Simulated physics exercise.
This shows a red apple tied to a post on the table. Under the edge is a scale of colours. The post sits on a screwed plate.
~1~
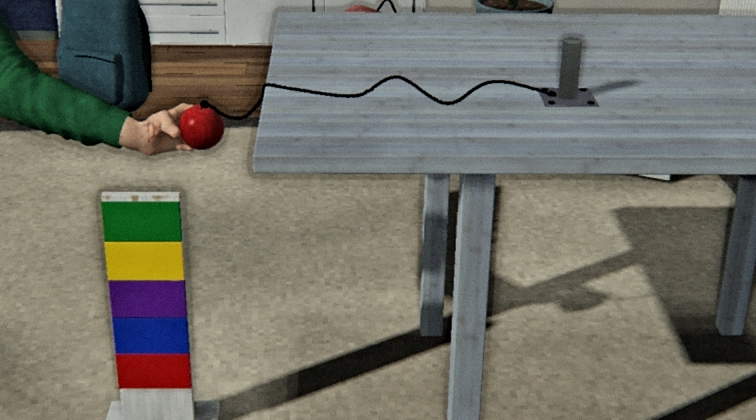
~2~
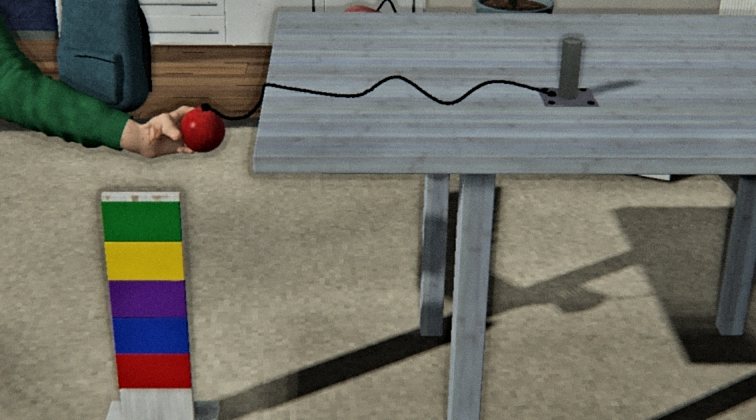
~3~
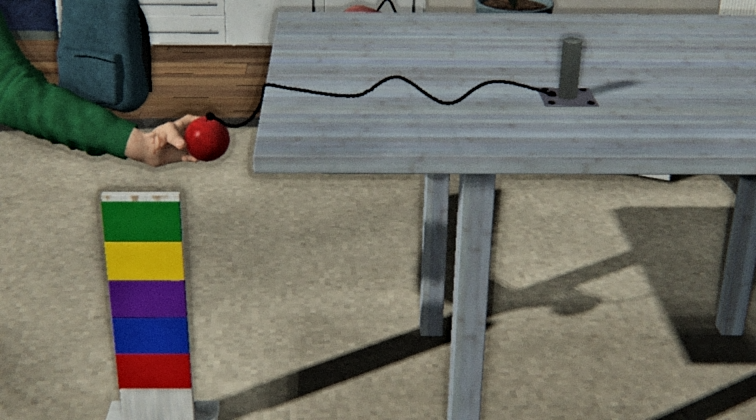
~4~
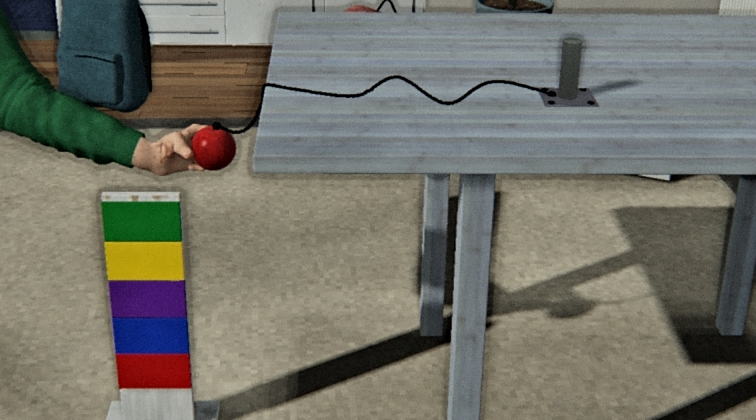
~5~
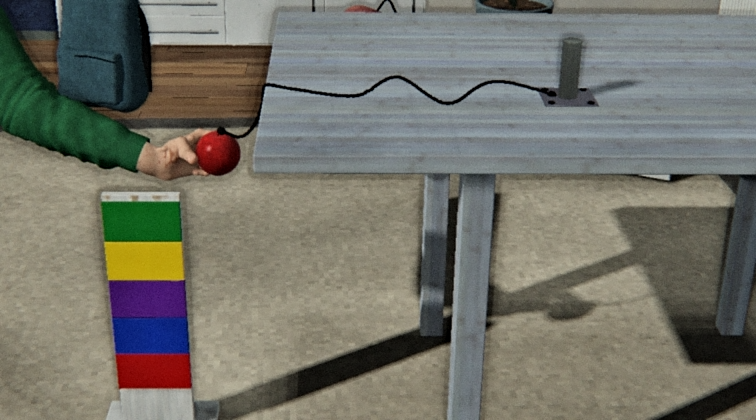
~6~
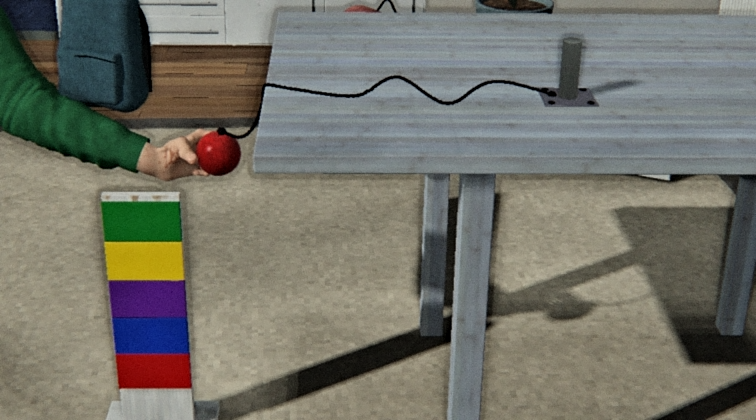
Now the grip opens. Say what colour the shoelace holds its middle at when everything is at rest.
That would be purple.
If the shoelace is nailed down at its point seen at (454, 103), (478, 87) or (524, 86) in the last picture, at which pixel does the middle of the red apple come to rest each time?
Taking them in turn, I'd expect around (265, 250), (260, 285) and finally (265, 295).
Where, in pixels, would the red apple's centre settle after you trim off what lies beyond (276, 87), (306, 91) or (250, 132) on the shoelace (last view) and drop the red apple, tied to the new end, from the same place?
In order, it comes to rest around (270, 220), (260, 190) and (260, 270).
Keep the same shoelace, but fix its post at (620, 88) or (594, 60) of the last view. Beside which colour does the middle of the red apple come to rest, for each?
For the first it would be yellow, for the second yellow.
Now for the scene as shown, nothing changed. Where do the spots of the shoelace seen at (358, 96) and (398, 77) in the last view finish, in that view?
End positions: About (265, 125) and about (302, 88).
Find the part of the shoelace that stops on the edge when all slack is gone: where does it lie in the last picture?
That point sits at about (377, 85).
Early on, apple near (269, 282); level with yellow.
Midway, apple near (257, 303); level with purple.
Finally, apple near (267, 305); level with purple. Its middle rests at the purple band.
